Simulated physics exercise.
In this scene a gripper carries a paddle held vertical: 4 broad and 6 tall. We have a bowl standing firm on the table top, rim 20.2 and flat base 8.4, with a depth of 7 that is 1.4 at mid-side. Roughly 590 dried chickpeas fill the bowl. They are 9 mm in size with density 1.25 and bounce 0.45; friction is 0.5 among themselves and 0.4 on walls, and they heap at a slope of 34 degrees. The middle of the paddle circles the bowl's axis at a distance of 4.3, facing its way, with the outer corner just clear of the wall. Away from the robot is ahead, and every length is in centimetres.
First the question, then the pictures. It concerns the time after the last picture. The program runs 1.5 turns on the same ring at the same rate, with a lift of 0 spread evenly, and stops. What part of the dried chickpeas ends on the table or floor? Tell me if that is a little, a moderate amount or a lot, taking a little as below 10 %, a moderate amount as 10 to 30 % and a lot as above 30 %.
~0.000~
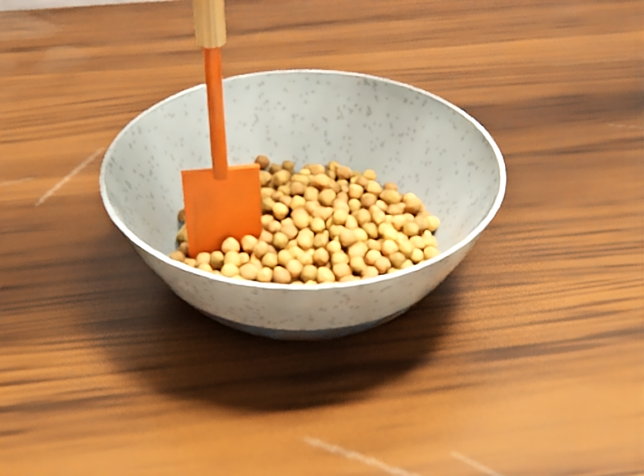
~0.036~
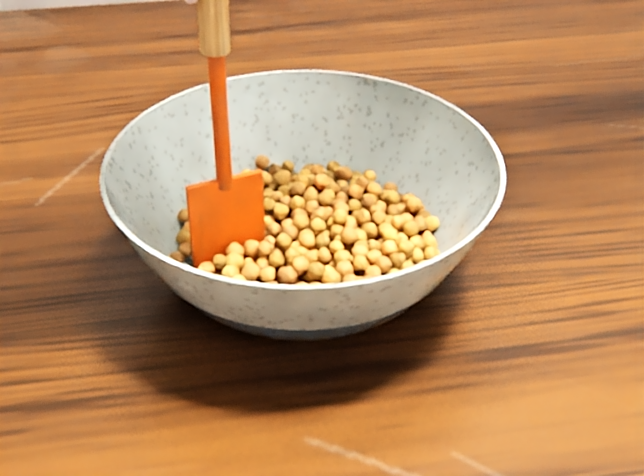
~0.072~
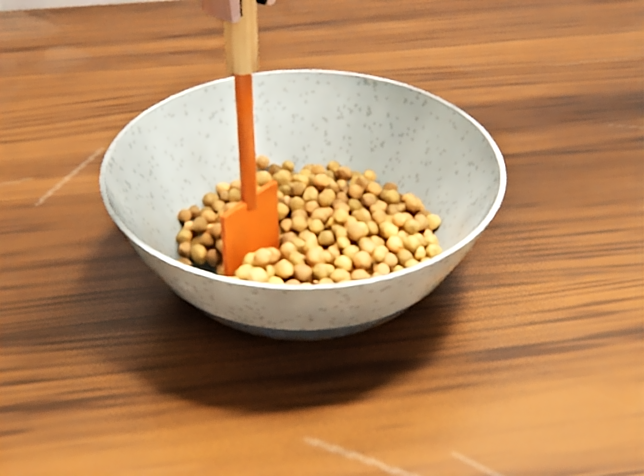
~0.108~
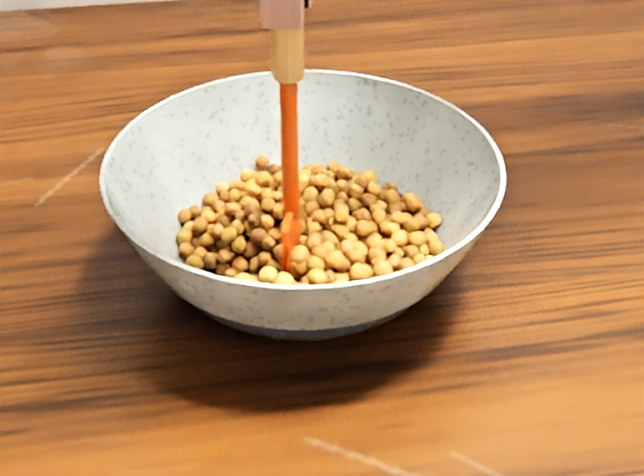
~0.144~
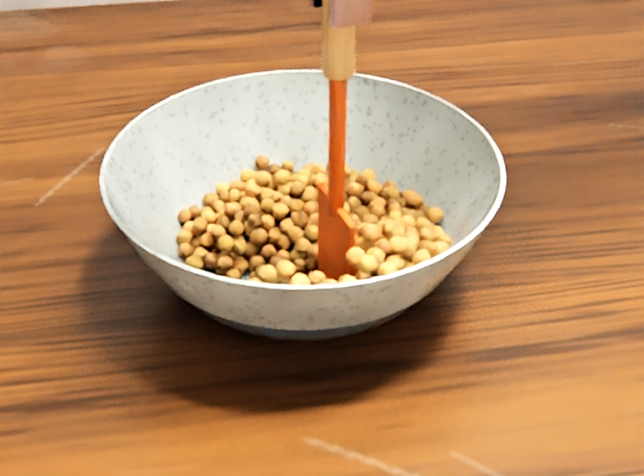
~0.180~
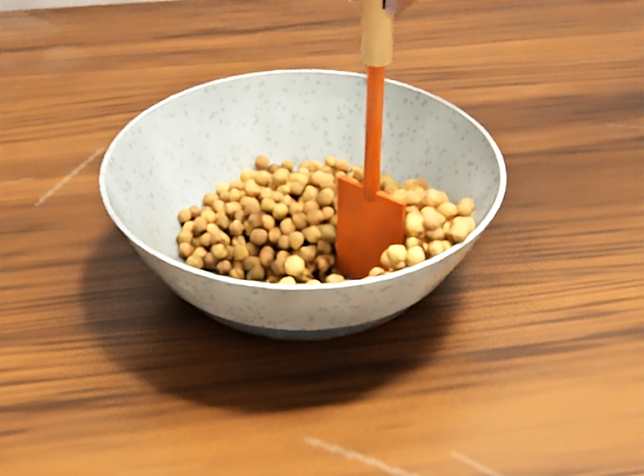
A little, below 10 %.
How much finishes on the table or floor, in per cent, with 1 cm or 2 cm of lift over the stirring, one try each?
First try about 5 per cent, second about 5 per cent.
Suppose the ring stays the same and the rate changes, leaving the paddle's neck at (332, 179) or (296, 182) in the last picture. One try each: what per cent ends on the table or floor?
It comes to close to 0 per cent and close to 0 per cent.
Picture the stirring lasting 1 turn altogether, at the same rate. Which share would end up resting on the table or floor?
Then about 5 per cent.
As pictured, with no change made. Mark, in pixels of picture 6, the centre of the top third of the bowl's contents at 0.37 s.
Look near (246, 143) for its middle.
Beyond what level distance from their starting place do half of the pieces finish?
Some 8 centimetres or so.
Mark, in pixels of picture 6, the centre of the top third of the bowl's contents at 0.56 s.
Around (314, 279).
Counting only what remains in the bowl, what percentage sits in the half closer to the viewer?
Around 45 per cent of what the bowl keeps.
After 0.37 s, 289° round, highest piece 10 above the table; 575 in the bowl, 5 on the table or floor, 12 in flight or on the tool.
After 0.56 s, 85° round, highest piece 8 above the table; 568 in the bowl, 23 on the table or floor, 1 in flight or on the tool.
After 0.85 s, 180° round, highest piece 6 above the table; 561 in the bowl, 31 on the table or floor.
After 1.55 s, 180° round, highest piece 6 above the table; 561 in the bowl, 31 on the table or floor.
In the end, 561 in the bowl, 31 on the table or floor. That is 5 % on the table or floor.
